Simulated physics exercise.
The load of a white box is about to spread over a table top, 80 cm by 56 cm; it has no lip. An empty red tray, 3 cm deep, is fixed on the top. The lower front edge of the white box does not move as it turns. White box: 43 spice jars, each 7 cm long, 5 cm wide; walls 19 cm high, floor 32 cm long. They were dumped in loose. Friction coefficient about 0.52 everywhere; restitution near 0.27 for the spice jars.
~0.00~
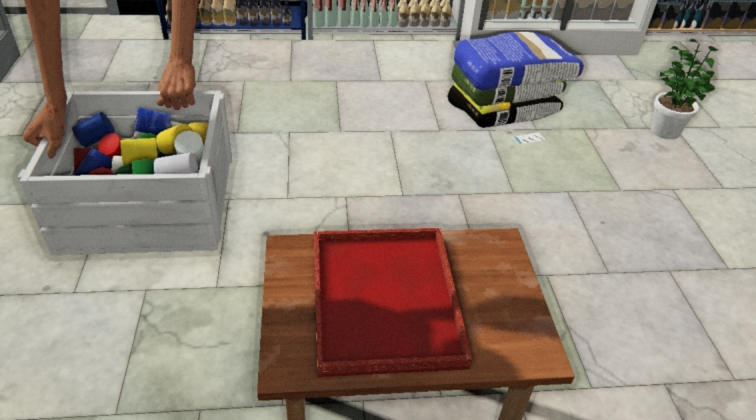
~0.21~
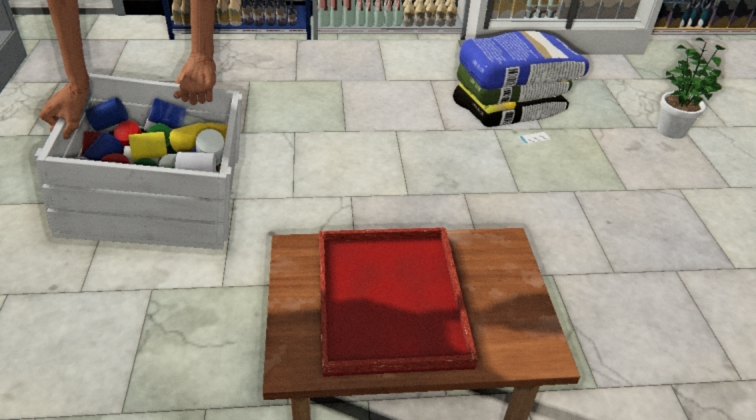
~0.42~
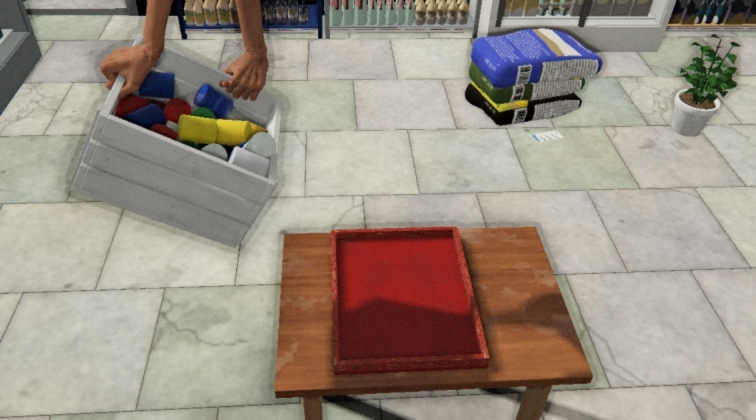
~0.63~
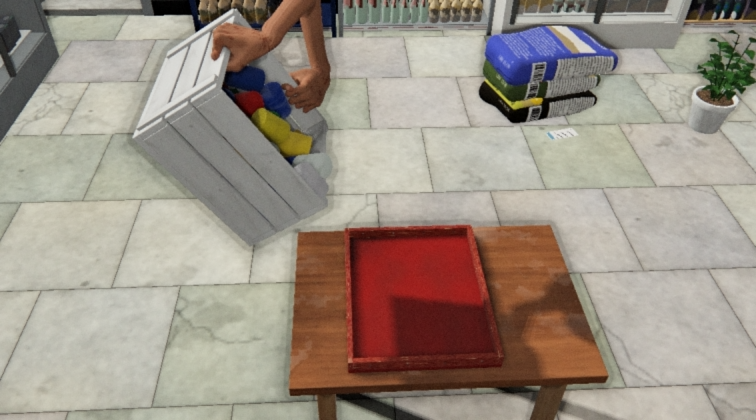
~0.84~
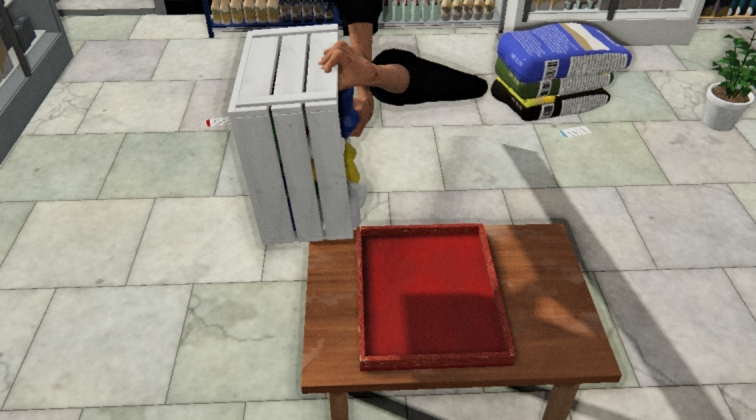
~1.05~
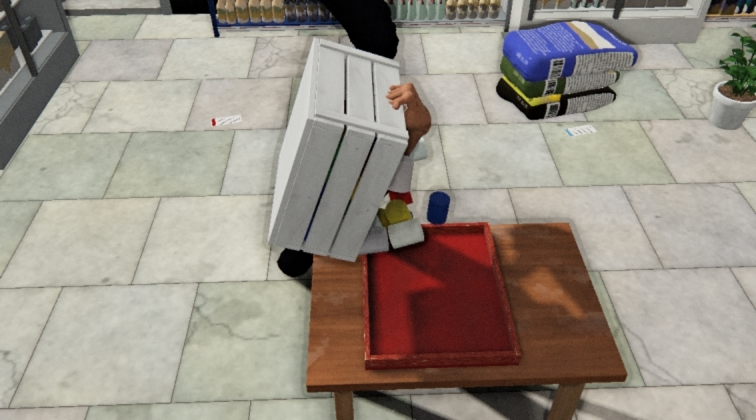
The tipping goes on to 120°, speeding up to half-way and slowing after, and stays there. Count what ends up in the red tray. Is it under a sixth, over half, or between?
Ending in the red tray: Over half of them.
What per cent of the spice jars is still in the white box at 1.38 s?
Roughly 25 per cent is still inside.
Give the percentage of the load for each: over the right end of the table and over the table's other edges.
About 0 and 15 per cent.
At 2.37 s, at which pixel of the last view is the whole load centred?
Near (432, 276).
After 1.38 s, tilt 120°; 10 still in the white box, 14 in the red tray, 7 on the table top outside the tray and 12 in the air.
After 1.80 s, tilt 120°; 2 still in the white box, 33 in the red tray, 3 on the table top outside the tray, 2 over the table's other edges and 3 in the air.
After 2.37 s, tilt 120°; 32 in the red tray, 7 on the table top outside the tray and 4 over the table's other edges.
Final count (at 3.12 s), 32 in the red tray, 5 on the table top outside the tray and 6 over the table's other edges. Asked share, 32 of 43, 74 per cent.
